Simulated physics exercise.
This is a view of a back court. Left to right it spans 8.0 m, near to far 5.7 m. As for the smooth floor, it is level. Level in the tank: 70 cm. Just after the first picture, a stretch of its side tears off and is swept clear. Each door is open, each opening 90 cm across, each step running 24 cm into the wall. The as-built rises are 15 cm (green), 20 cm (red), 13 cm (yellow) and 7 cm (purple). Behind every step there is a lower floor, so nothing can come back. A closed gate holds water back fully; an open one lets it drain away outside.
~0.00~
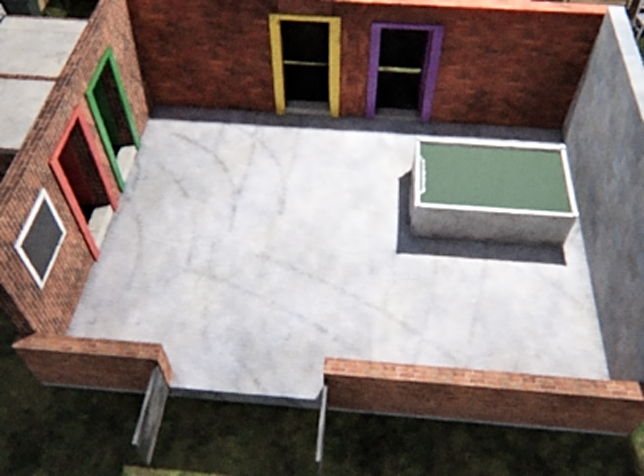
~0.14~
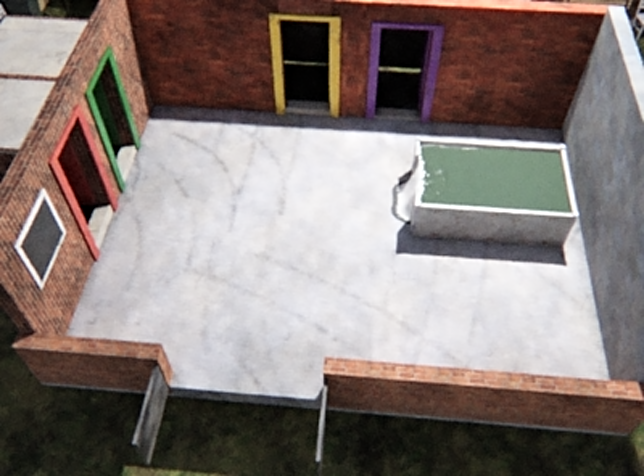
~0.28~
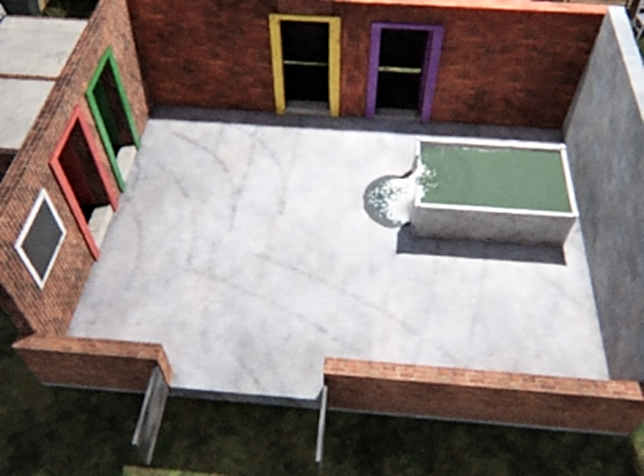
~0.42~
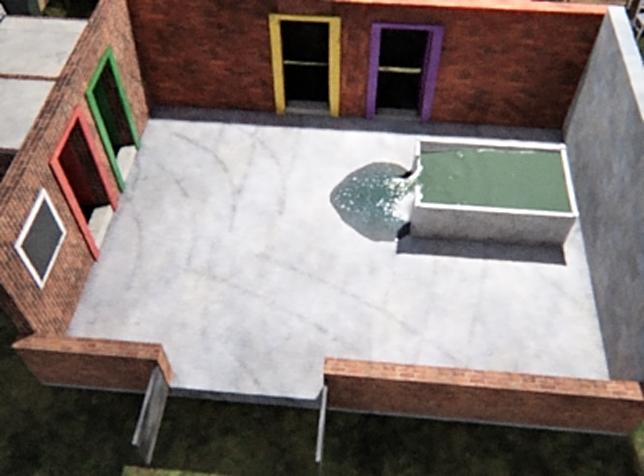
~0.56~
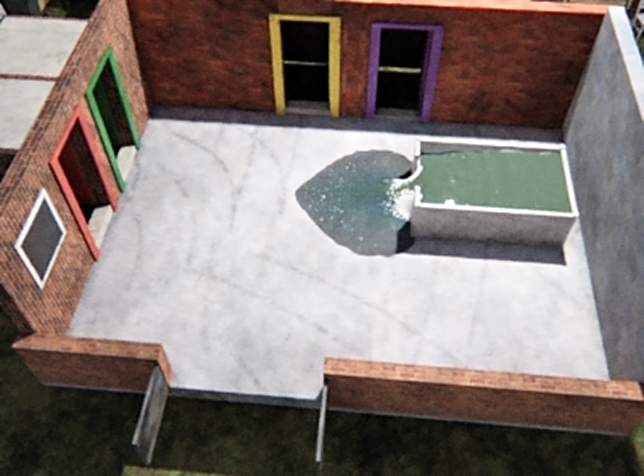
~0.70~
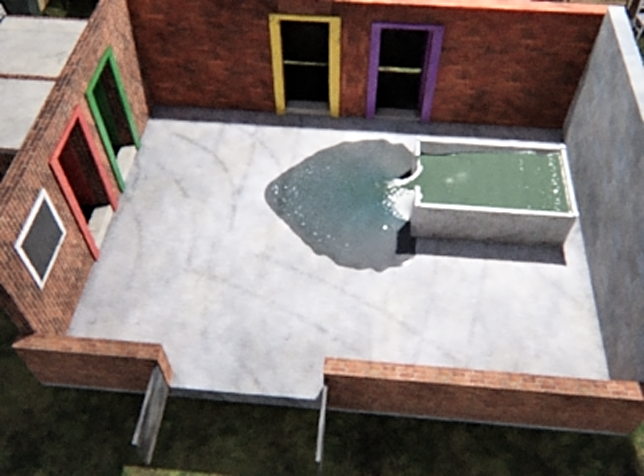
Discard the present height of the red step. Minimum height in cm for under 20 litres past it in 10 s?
Approx. 10 cm.
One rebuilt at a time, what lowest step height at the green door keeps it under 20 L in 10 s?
For the green door, about 12.0 cm.
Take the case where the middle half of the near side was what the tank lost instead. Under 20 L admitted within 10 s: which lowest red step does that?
You'd want it roughly 6.0 centimetres tall.
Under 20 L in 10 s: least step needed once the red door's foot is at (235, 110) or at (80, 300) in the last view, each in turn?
About 8.0 and 9.0 cm.
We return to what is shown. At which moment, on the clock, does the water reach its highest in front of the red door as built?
At roughly 3.0 s.
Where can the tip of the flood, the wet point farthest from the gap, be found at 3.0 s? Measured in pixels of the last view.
Pixel: About (62, 350).
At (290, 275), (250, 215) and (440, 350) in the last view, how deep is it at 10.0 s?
That's 5, 6 and 3 cm, in the order given.
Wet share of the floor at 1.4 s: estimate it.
Close to 35 per cent is wet.
After 1.4 s water covers 35 % of the floor, deepest (38 cm) near (406, 200); it has not reached the red door.
After 3.0 s water covers 60 % of the floor, deepest (30 cm) near (154, 109); 17 cm at the red door, 0 litres in over its 20 cm step.
After 10.0 s water covers 80 % of the floor, deepest (9 cm) near (154, 285); 8 cm at the red door, 0 litres in over its 20 cm step.
At the red door as built, the water arrived by 2.0 s and peaked near 17 cm at 3.0 s.
Run again over the same 10 s with other heights there, 36 litres in over 8.5 cm, 11 litres over 11.5 cm. The limit of 20 litres is kept from about 10 cm up.
